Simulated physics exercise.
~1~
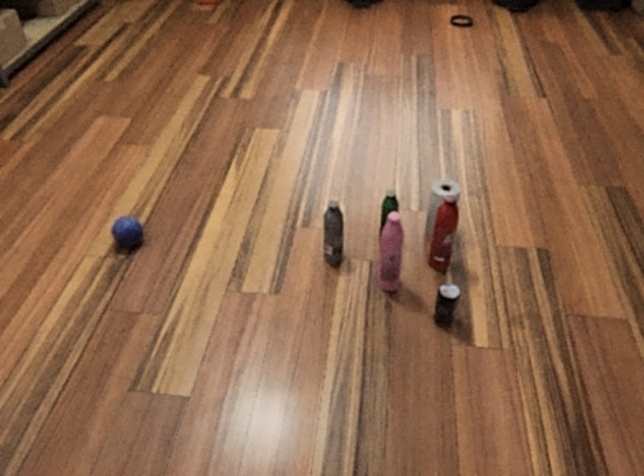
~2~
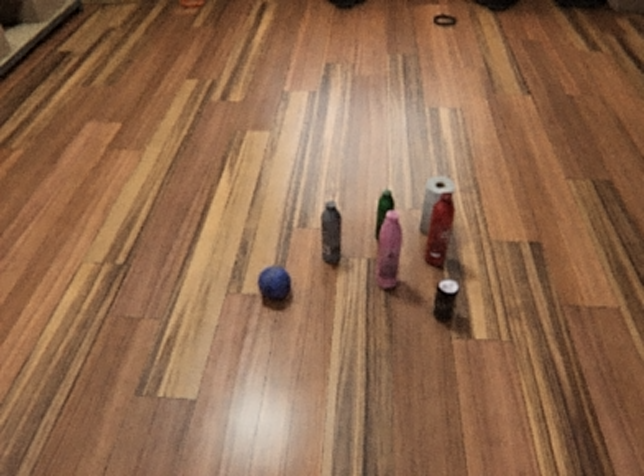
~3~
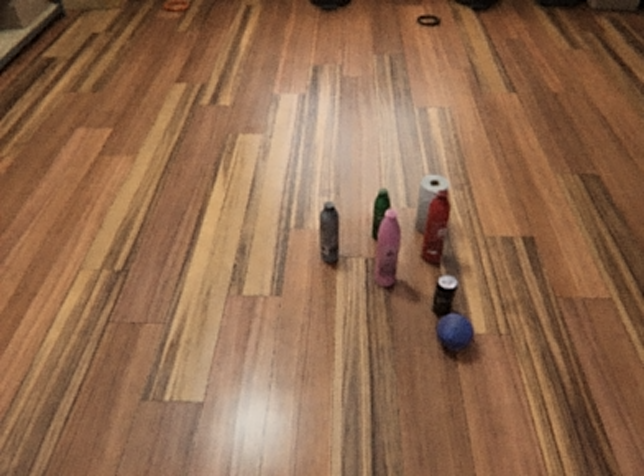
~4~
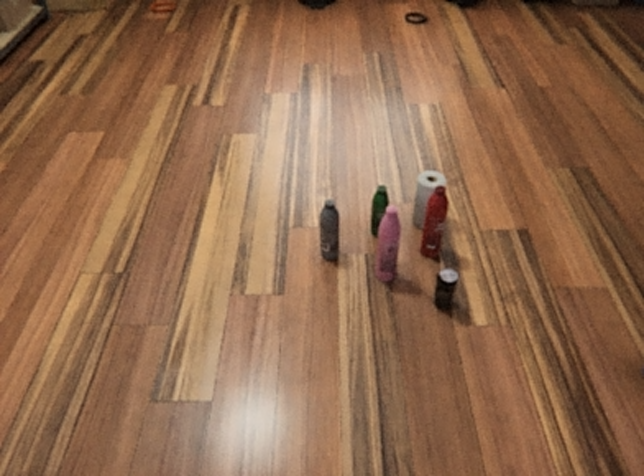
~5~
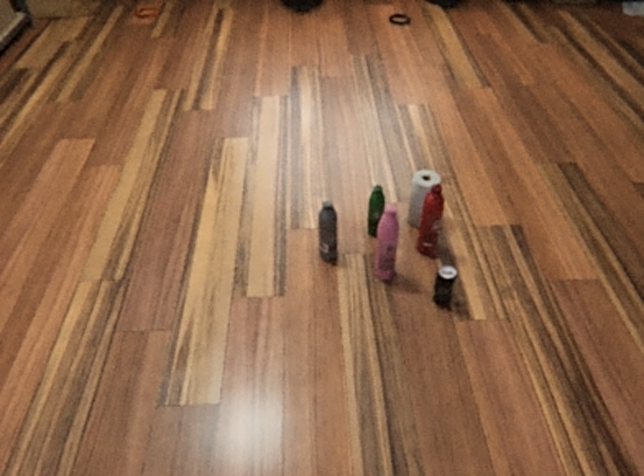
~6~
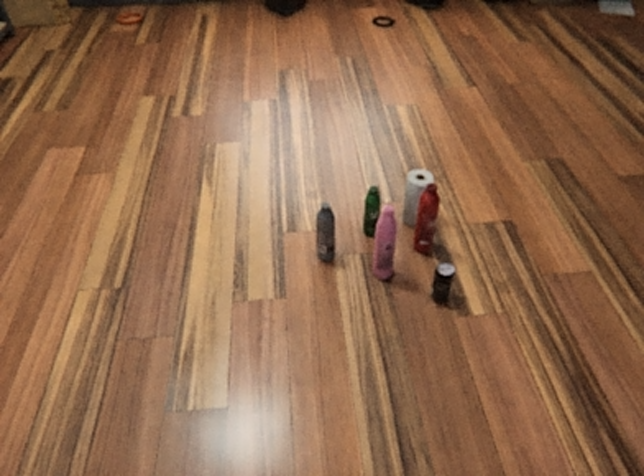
A blue ball rolls right across the wooden floor past the standing bottles and leaves view.
